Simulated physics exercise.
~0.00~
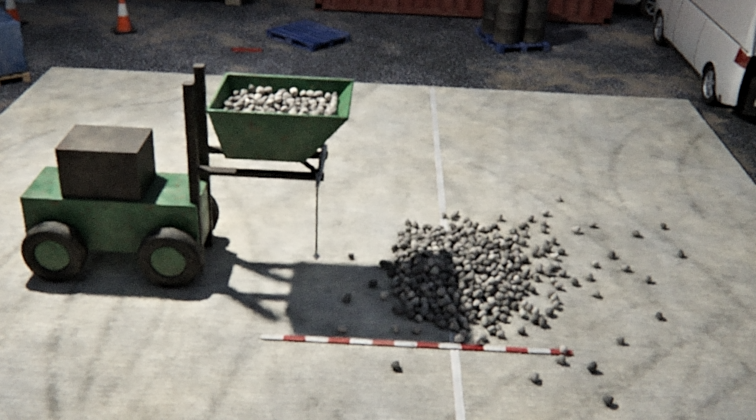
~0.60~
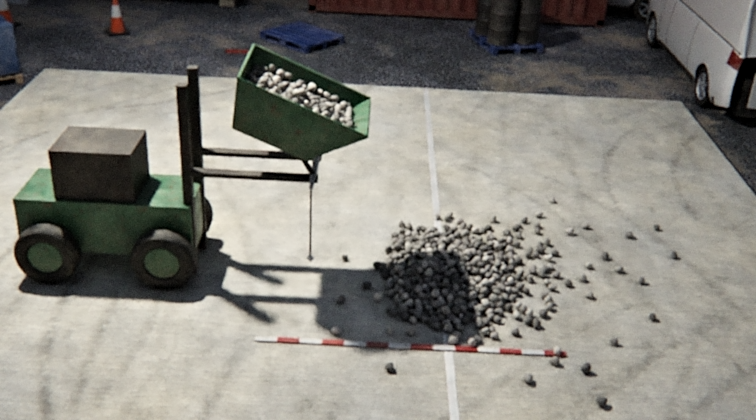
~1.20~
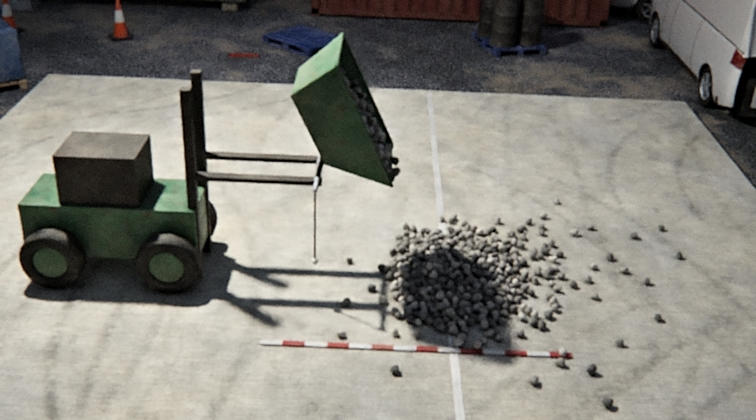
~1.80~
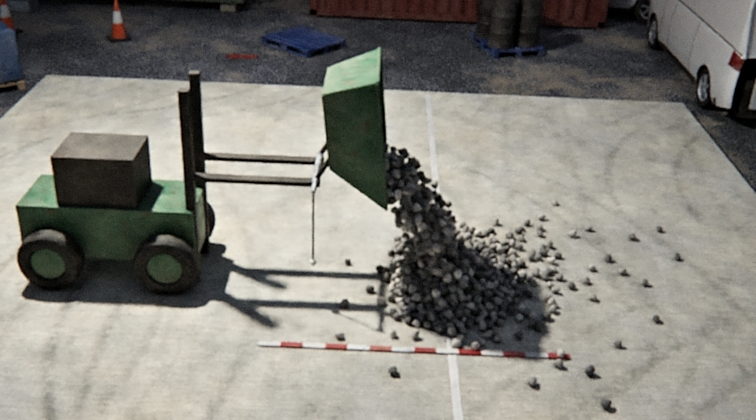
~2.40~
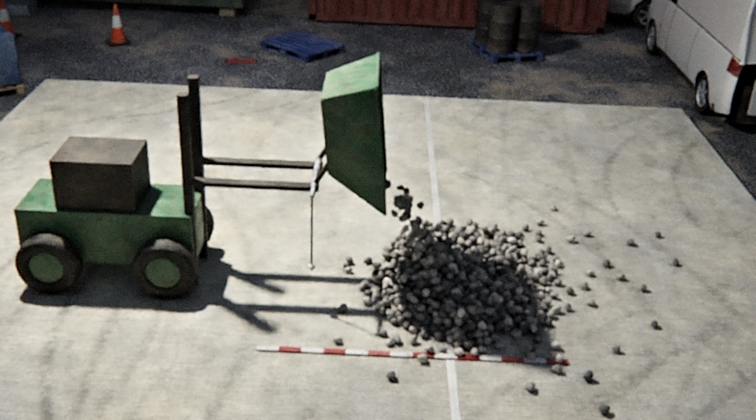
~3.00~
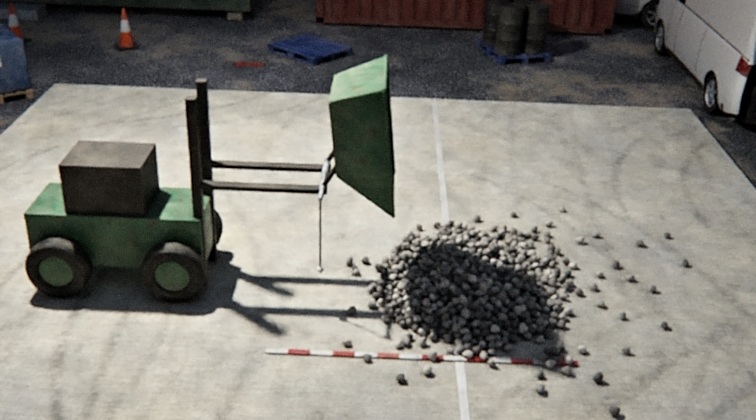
A green forklift with a dark box on top stands at the left of a pale concrete yard, seen from the side and slightly above, holding up a green skip full of grey cobbles. To its right, a heap of similar stones lies across a painted line, behind a red and white staff. The skip tips to the right until it is nearly upright. Cobbles pour from its lip onto the heap, and the stream thins to a few last stones. The emptied skip stays tipped above a broader, fuller pile that still straddles the line.
